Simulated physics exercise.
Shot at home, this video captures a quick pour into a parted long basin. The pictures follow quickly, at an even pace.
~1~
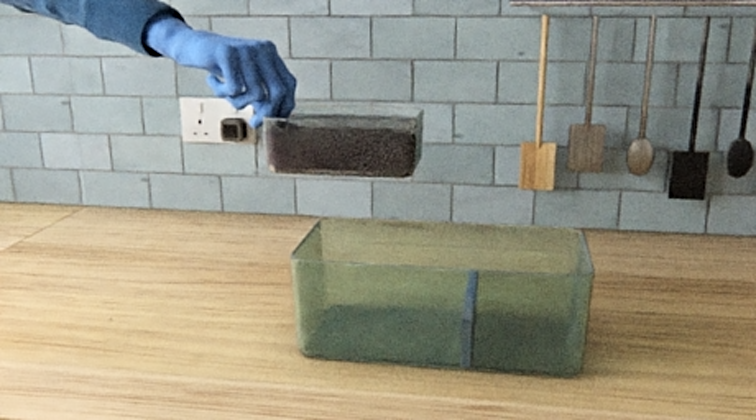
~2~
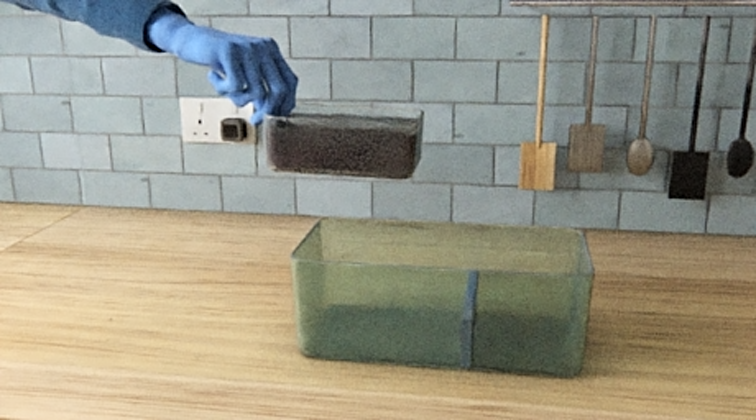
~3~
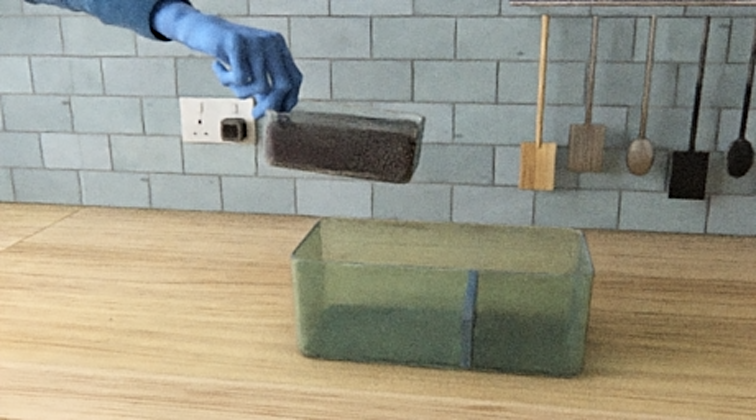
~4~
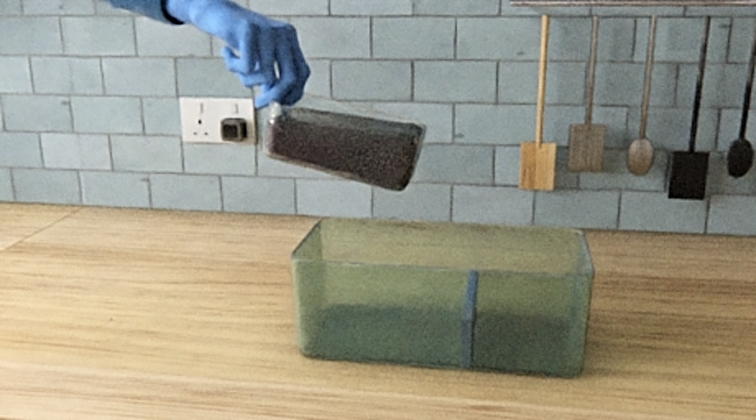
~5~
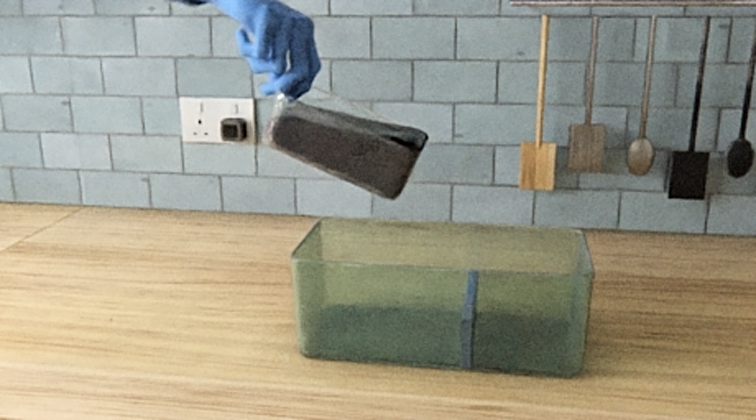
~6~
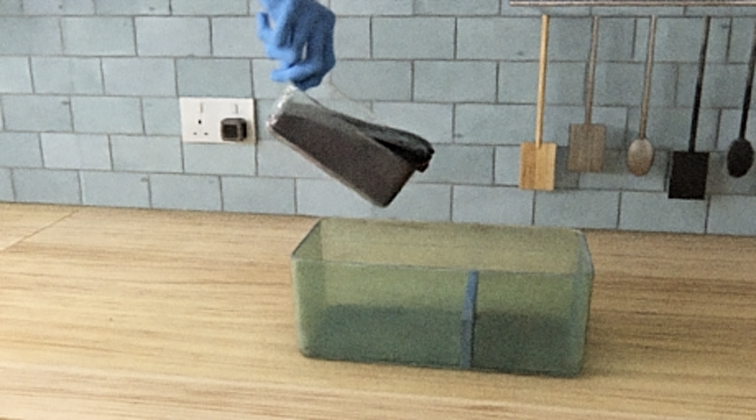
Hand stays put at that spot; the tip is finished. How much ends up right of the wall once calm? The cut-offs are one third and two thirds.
I reckon what ends right of the wall does not reach a third.
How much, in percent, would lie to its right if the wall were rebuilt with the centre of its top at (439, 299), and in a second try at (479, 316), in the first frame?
Result: 65 % first, 30 % second.
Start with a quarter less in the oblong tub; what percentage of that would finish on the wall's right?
Roughly 5 in a hundred.
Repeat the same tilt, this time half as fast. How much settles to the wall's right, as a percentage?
Roughly 55 percent.
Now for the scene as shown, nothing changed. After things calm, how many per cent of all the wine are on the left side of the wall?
75 % or thereabouts.
A moment on, the oblong tub is tipped on its side and 13 per cent is still to pour, 41 is left of the wall and 16 right of it.
Next, the oblong tub is tipped on its side and 3 per cent is still to pour, 71 is left of the wall and 22 right of it.
Then the oblong tub is tipped on its side and 1 per cent is still to pour, 71 is left of the wall and 22 right of it.
Later the oblong tub is tipped on its side and 0 per cent is still to pour, 73 is left of the wall and 23 right of it.
In the end 73 per cent lies left of the wall, 23 right of it and 4 outside.
